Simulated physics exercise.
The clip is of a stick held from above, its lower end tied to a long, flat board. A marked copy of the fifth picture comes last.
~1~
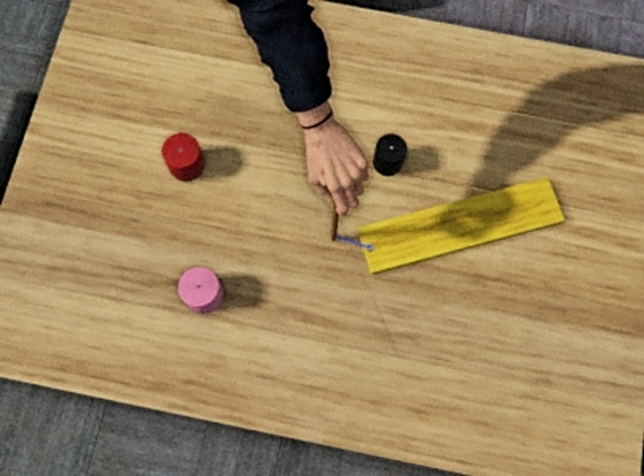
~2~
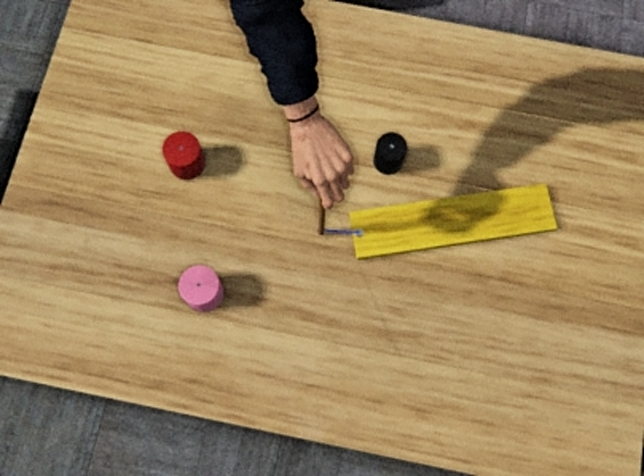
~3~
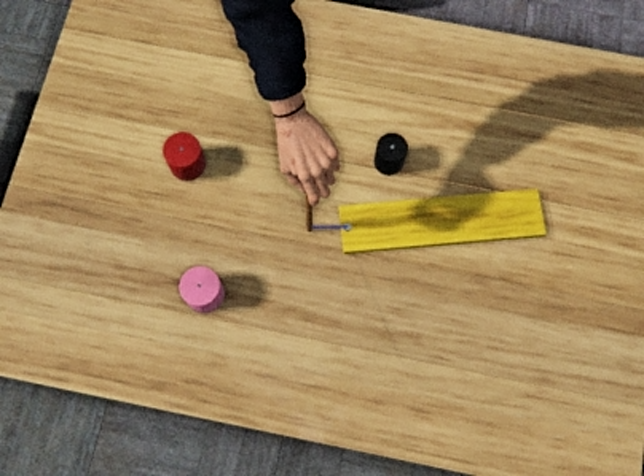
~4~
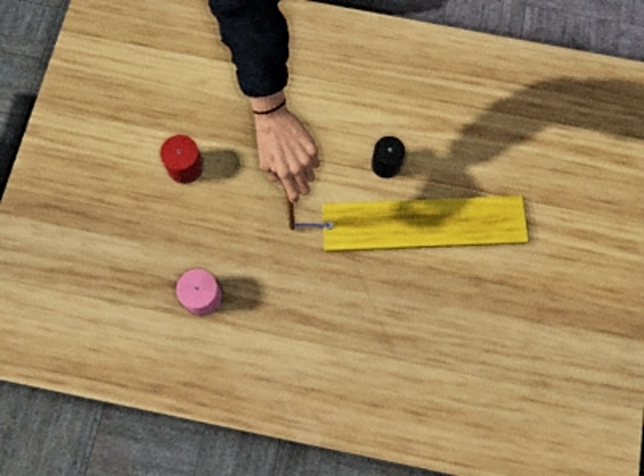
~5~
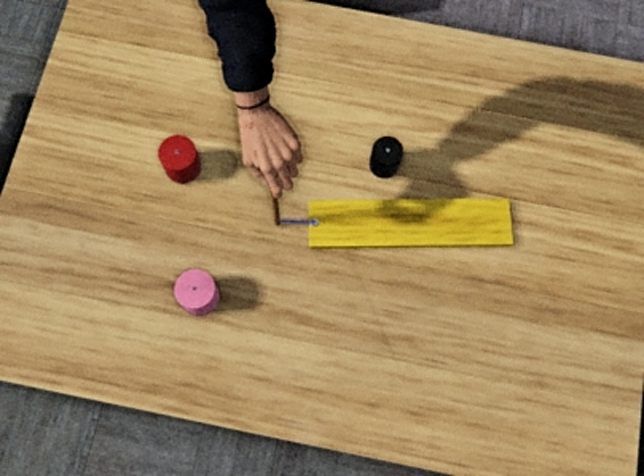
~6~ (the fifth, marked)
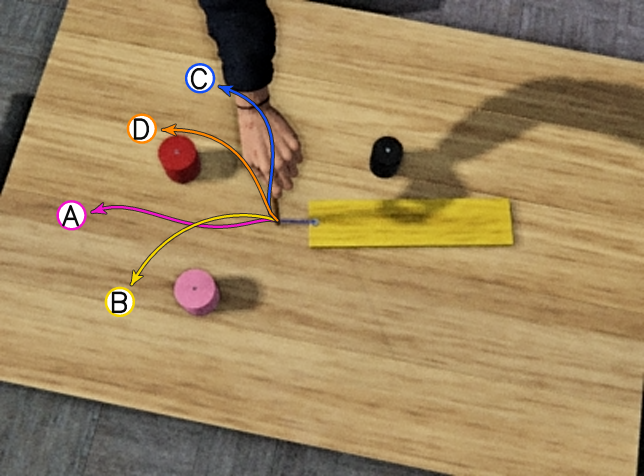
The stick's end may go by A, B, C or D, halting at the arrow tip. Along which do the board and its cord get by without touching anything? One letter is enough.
Only A misses them all.
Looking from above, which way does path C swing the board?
On that path, clockwise.
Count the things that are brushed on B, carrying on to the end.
It touches one.
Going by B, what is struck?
It meets the pink tin.
On the marked copy, A from (277, 221) via (184, 223) to (92, 212); B from (277, 221) via (194, 225) to (132, 285); C from (277, 221) via (271, 137) to (219, 87); D from (277, 221) via (237, 154) to (163, 130).
Following A. Soon after the start, foot of the stick (210, 227), middle of the board (344, 224).
Later, foot of the stick (147, 212), middle of the board (280, 221).
In the end, foot of the stick (90, 214), middle of the board (224, 217); nothing has been touched.
As for the rest, B meets the pink tin; C meets the black tin; D meets the red tin.
